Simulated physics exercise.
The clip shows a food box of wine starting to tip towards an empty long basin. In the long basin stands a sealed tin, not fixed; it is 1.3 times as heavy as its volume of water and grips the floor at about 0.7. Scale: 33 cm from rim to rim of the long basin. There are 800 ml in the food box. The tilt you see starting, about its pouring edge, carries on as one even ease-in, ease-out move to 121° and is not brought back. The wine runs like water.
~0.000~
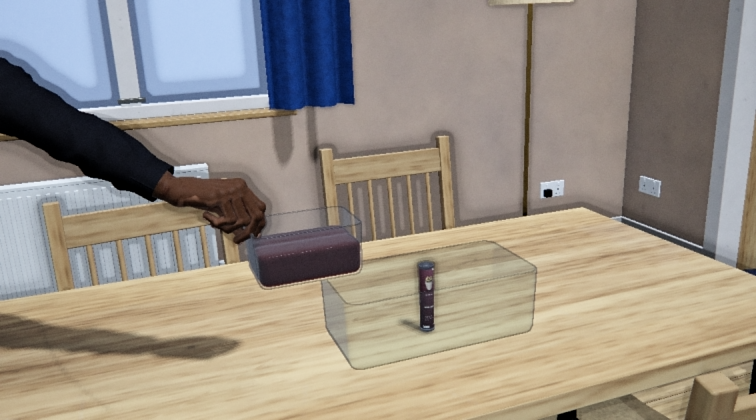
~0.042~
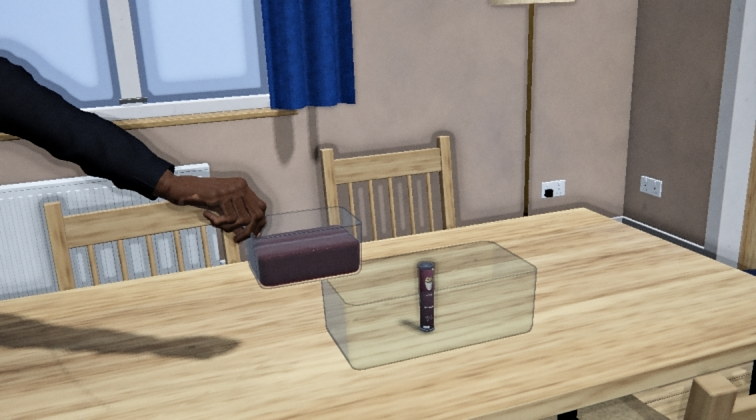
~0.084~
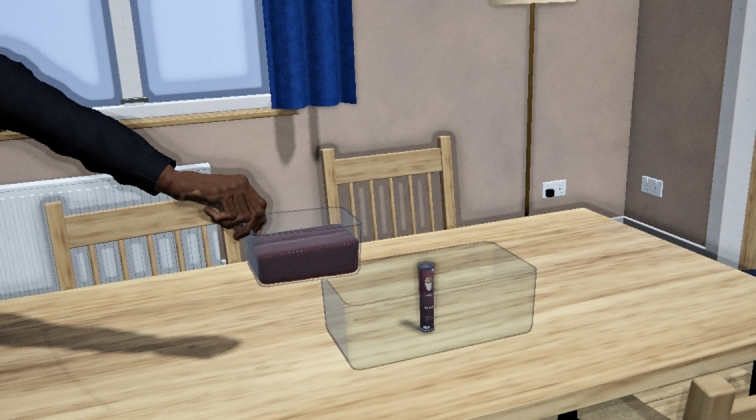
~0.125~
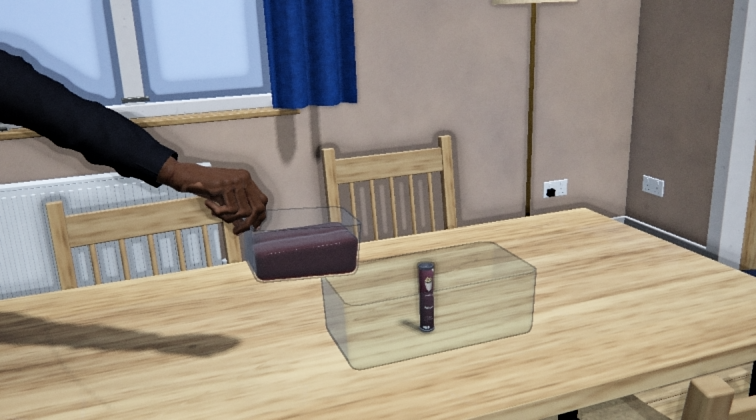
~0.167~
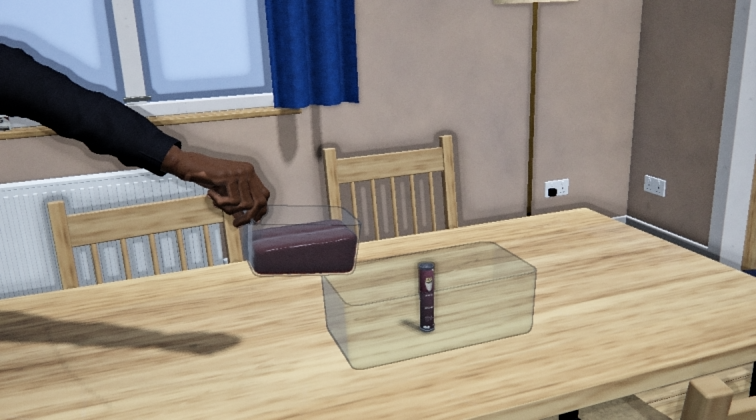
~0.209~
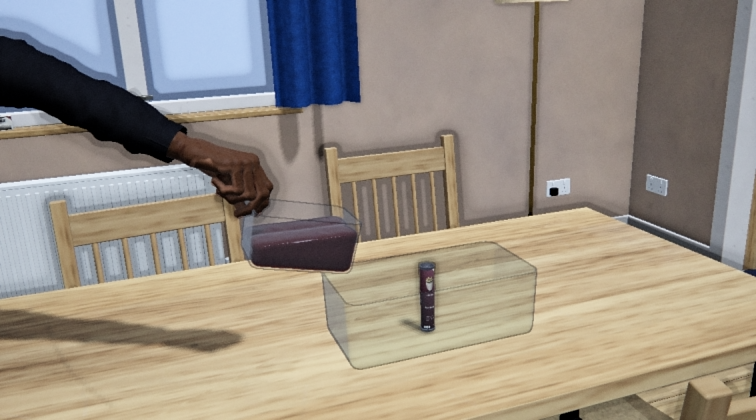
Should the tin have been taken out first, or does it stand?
It goes over.
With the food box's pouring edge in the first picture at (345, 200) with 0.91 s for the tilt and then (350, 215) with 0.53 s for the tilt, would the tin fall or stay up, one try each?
First it topples; then it falls.
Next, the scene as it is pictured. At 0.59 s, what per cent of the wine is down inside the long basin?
Some 5 per cent.
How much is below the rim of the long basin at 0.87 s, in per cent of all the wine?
Some 84 per cent.
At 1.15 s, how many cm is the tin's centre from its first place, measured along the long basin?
Some 7 cm.
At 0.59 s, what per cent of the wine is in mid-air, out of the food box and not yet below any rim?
Near 40 in a hundred.
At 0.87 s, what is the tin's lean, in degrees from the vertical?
It is at some 40°.
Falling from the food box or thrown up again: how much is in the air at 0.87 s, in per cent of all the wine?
Near 12 in a hundred.
After 0.59 s the tilt is 80° and 54 per cent is still to pour; the tin stands where it began.
After 0.87 s the tilt is 118° and 5 per cent is still to pour; the tin leans 38°.
After 1.15 s the tilt is 121° and 0 per cent is still to pour; the tin lies on its side.
After 1.47 s the tilt is 121° and 0 per cent is still to pour; the tin lies on its side.
In the end the tin lies on its side.
